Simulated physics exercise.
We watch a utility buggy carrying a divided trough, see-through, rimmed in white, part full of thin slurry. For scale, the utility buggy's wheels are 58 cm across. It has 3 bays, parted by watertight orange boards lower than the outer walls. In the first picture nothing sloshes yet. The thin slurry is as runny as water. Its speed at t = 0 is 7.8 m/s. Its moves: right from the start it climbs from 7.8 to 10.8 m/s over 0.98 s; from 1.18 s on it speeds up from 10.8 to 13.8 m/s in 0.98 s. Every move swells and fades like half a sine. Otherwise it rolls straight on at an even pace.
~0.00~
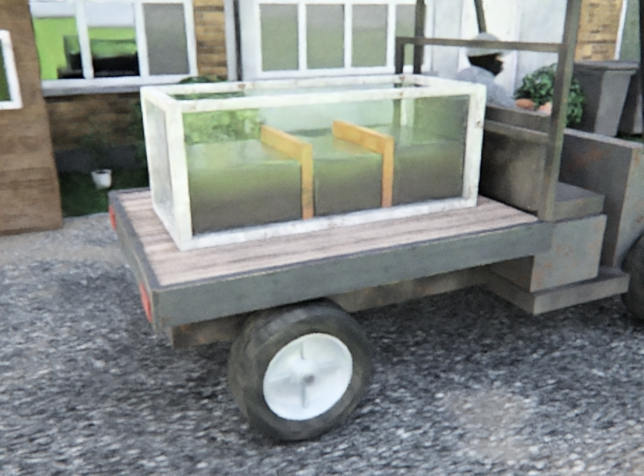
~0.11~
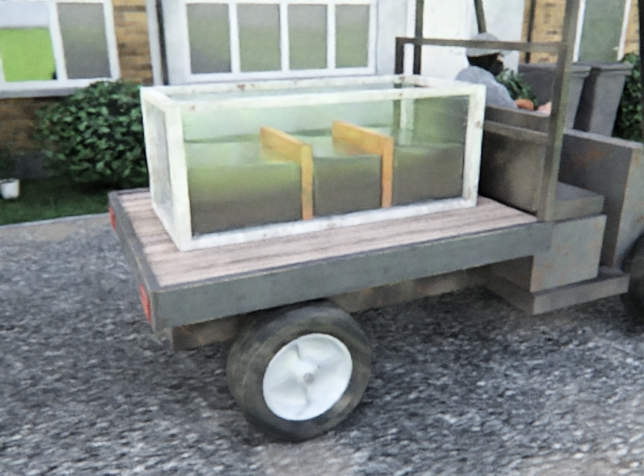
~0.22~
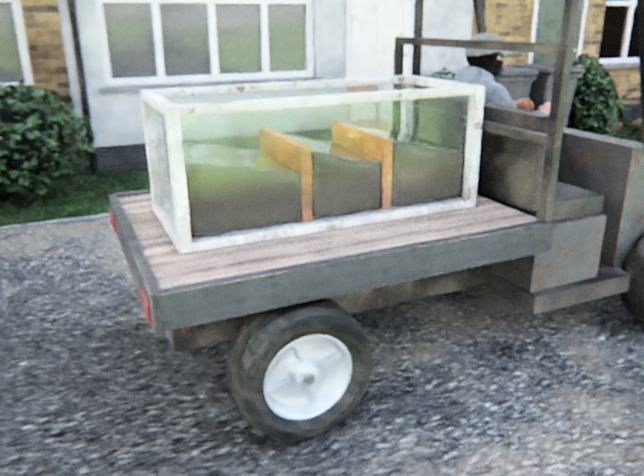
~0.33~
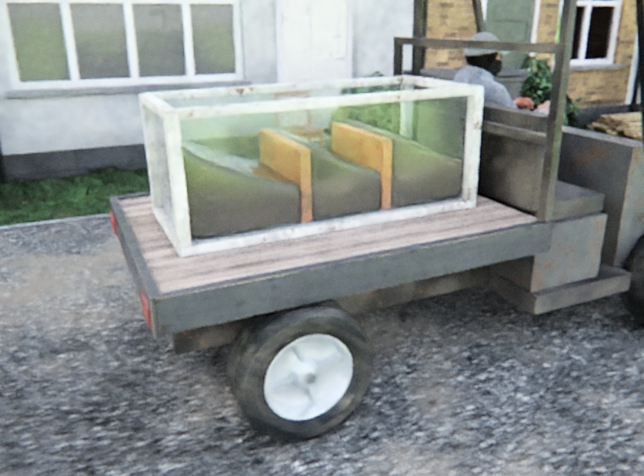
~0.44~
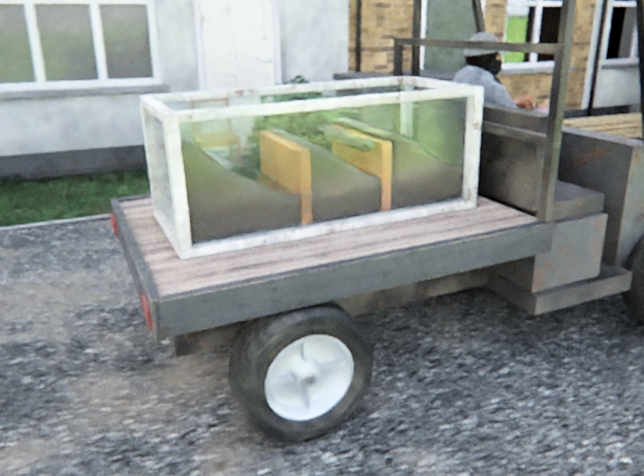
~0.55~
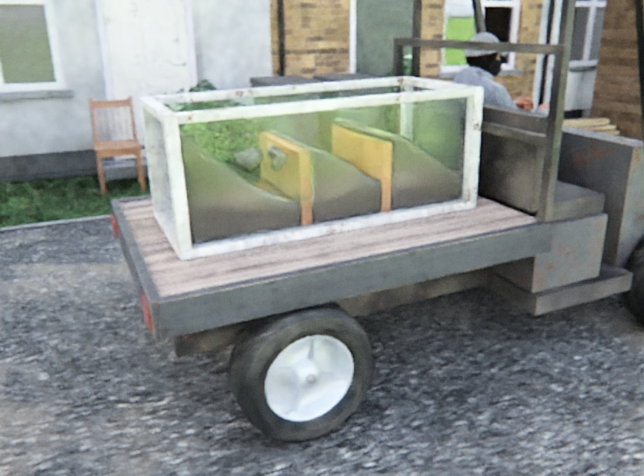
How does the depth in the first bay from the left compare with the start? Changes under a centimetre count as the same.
It ends higher.
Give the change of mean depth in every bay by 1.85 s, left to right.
From the left: 3 up, 0, 5 down.
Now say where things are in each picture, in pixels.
In the first frame, levels, left to right, (234, 162), (342, 151), (418, 144); board top at (307, 146) and (390, 138); the front is on the right, levels are read along the near wall; a wheel hub at (313, 383).
In the second frame, levels, left to right, (234, 163), (342, 152), (417, 144).
In the third frame, levels, left to right, (233, 163), (341, 153), (417, 144).
In the fourth frame, levels, left to right, (232, 165), (340, 155), (416, 145).
In the fifth frame, levels, left to right, (233, 170), (340, 158), (416, 145).
In the sixth frame, levels, left to right, (232, 169), (340, 155), (416, 146); a wheel hub at (314, 384).
After 1.15 s the bays hold 28, 28, 24 cm, left to right.
After 1.85 s the bays hold 30, 27, 22 cm, left to right.
After 2.65 s the bays hold 30, 28, 22 cm, left to right.
After 5.14 s the bays hold 29, 29, 22 cm, left to right.
